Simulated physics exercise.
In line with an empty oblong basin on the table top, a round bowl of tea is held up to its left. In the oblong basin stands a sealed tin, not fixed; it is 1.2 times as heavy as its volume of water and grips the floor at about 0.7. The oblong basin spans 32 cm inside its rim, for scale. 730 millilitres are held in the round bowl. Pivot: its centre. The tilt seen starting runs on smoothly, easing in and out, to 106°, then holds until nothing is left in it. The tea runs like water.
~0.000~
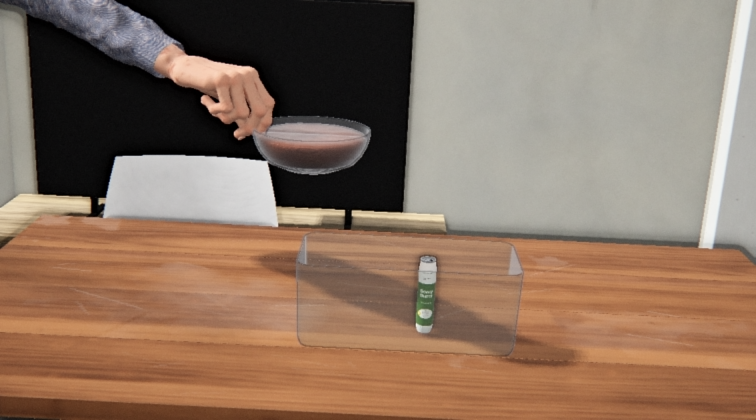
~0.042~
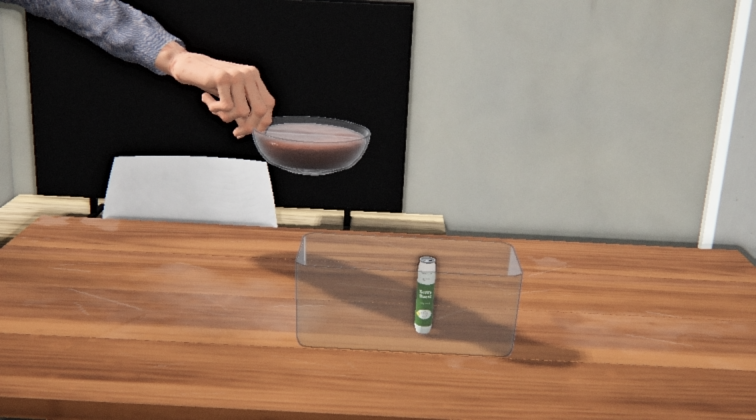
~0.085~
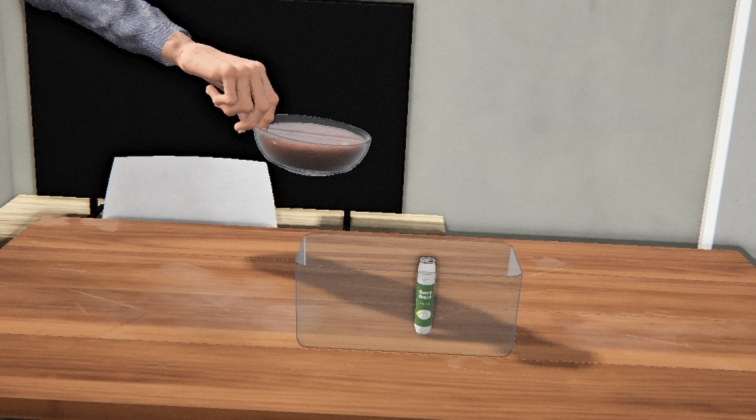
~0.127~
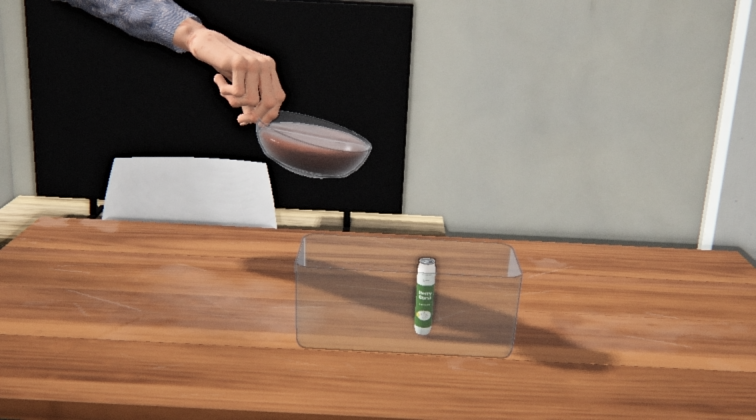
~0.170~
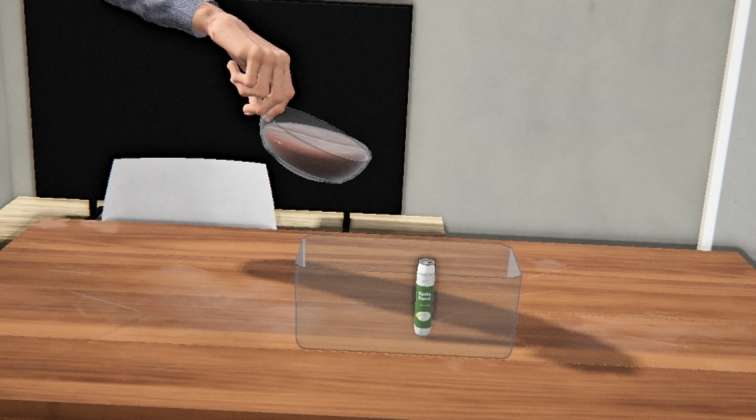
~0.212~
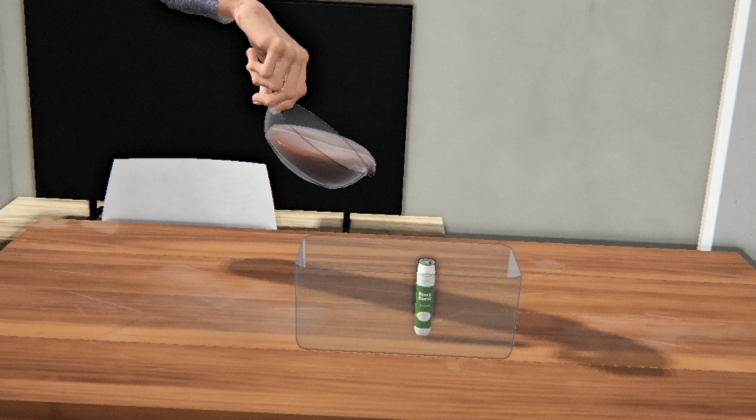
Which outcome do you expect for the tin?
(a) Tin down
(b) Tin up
The answer is a.
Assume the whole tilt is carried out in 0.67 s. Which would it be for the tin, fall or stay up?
Then it tips over.
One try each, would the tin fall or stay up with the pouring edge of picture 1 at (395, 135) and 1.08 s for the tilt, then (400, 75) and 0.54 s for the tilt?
Trial 1 - tin stays standing; trial 2 - tin stays standing.
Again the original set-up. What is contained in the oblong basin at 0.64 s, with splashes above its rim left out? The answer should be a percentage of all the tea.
I'd put it at roughly 96 per cent.
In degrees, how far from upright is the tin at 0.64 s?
Some 5°.
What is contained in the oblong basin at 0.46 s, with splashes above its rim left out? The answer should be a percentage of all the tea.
The basin holds roughly 62 in a hundred parts at that moment.
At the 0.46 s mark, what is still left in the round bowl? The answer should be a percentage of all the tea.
At that time about 2 in a hundred parts are still held.
By 0.46 s the tilt is 100° and 2 per cent is still to pour; the tin stands where it began.
By 0.64 s the tilt is 106° and 0 per cent is still to pour; the tin stands 3 cm from where it began.
By 0.83 s the tilt is 106° and 0 per cent is still to pour; the tin leans 20°.
By 1.04 s the tilt is 106° and 0 per cent is still to pour; the tin lies on its side.
At rest the tin lies on its side.
